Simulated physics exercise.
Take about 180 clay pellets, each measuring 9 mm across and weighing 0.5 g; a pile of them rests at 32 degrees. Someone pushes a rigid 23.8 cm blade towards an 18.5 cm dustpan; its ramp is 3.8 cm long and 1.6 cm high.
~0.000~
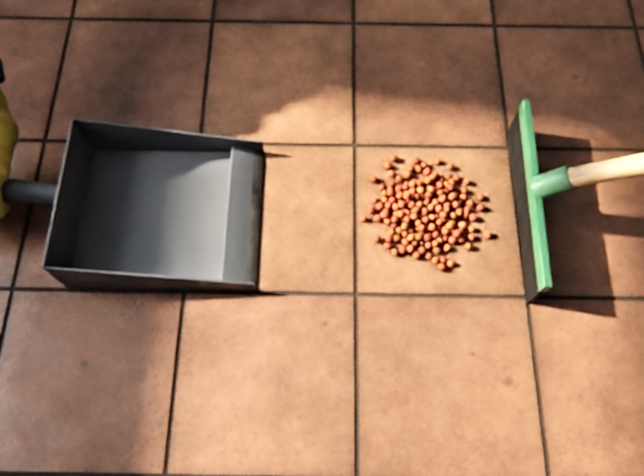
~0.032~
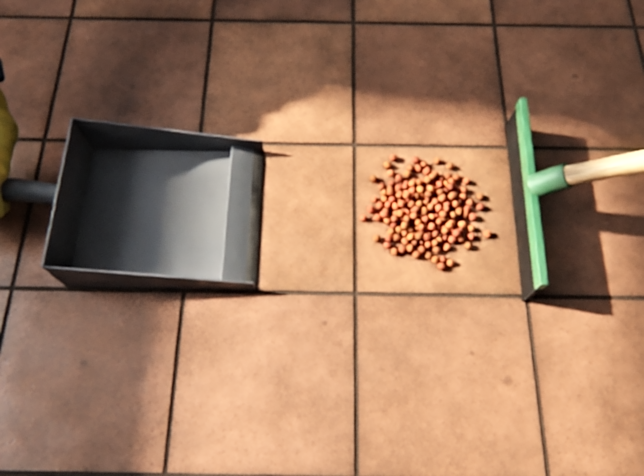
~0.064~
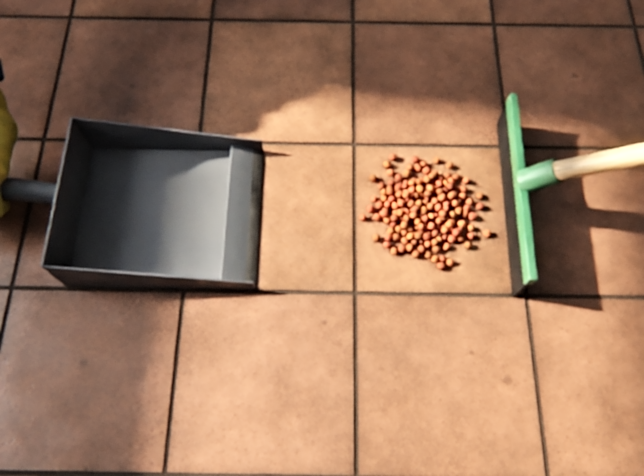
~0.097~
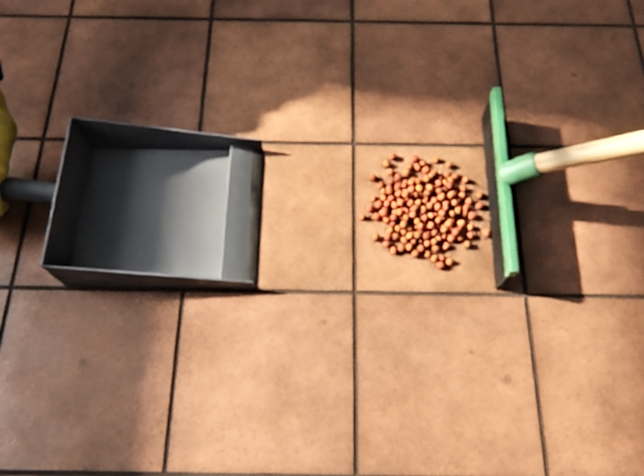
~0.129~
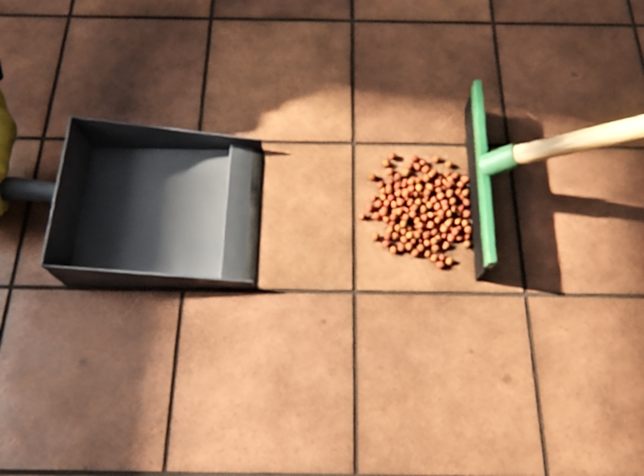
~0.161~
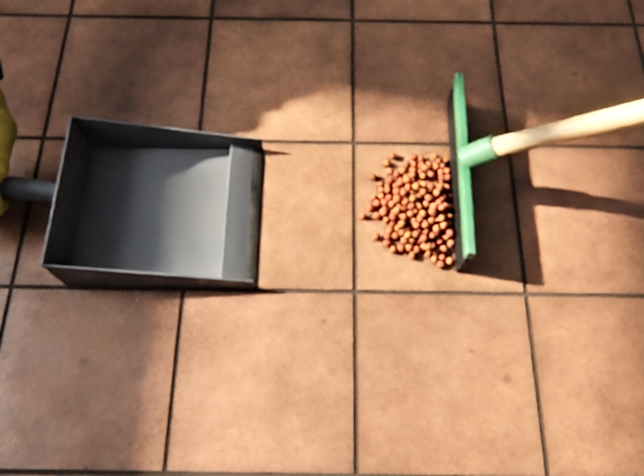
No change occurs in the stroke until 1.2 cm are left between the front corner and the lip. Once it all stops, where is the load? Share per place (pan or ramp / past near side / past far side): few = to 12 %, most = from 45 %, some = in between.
Shares - in the pan or on its ramp: Some, past the pan's near side: Few, past the pan's far side: Some.
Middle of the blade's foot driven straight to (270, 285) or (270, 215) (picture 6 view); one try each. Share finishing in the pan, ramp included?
Some 35 per cent on the first try, 60 per cent on the second.
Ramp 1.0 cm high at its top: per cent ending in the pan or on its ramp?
Estimate: About 25 in a hundred.
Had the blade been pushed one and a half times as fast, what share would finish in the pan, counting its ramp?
It would be around 25 per cent.
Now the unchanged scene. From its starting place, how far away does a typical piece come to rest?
It works out to roughly 22 cm.
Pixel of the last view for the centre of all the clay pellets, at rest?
When it all comes to rest, the middle is near (252, 176).
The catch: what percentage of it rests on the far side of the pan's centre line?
Something like 90 in a hundred.
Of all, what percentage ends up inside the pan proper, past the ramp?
About 5 %.
After 0.33 s, middle of the blade 12 cm from the lip; 0 % over the lip, far side 15 %, near side 0 %.
After 0.44 s, middle of the blade 5 cm from the lip; 0 % over the lip, far side 30 %, near side 5 %.
Then, at 0.68 s, middle of the blade 1 cm from the lip; 20 % over the lip, far side 35 %, near side 5 %.
In the end, at 1.2 s, pan 20 %, near side 5 %, far side 35 %, in front of the lip or behind the blade 40 %.
